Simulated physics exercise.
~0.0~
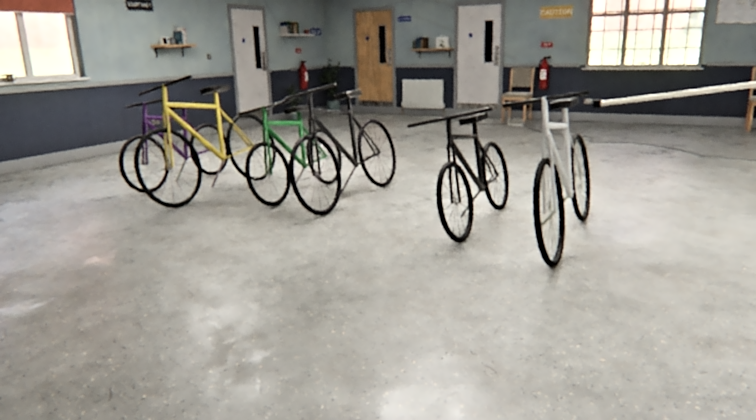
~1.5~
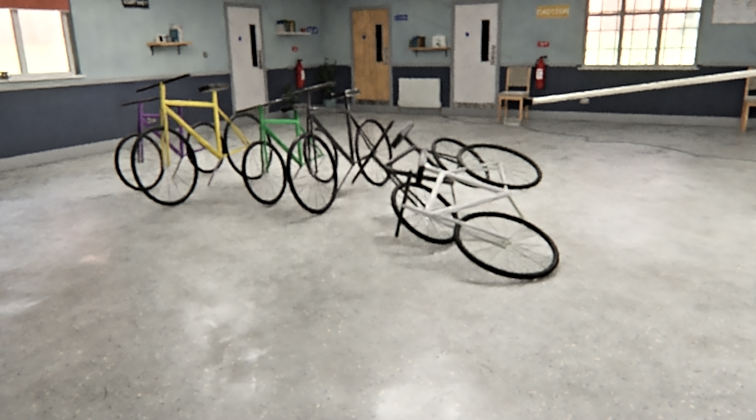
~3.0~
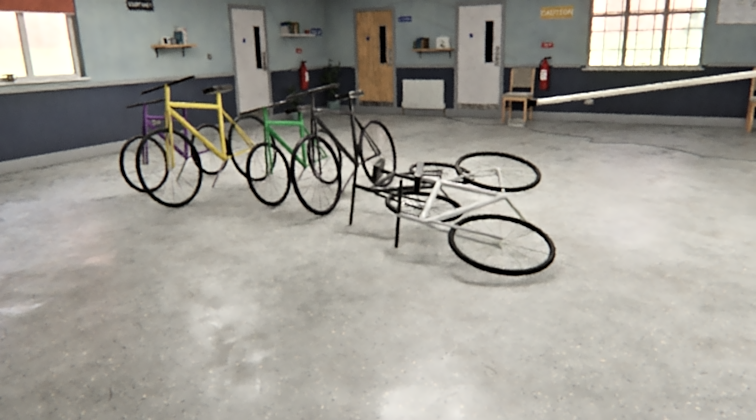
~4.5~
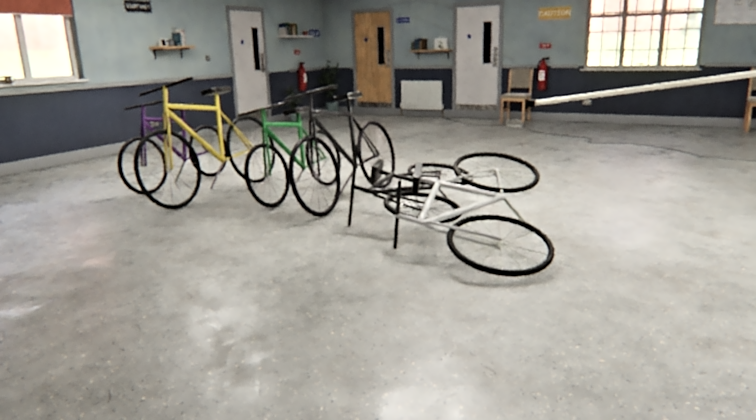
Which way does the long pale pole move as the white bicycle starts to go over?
The pole moves to the left, reaching further in from the right side of the view.
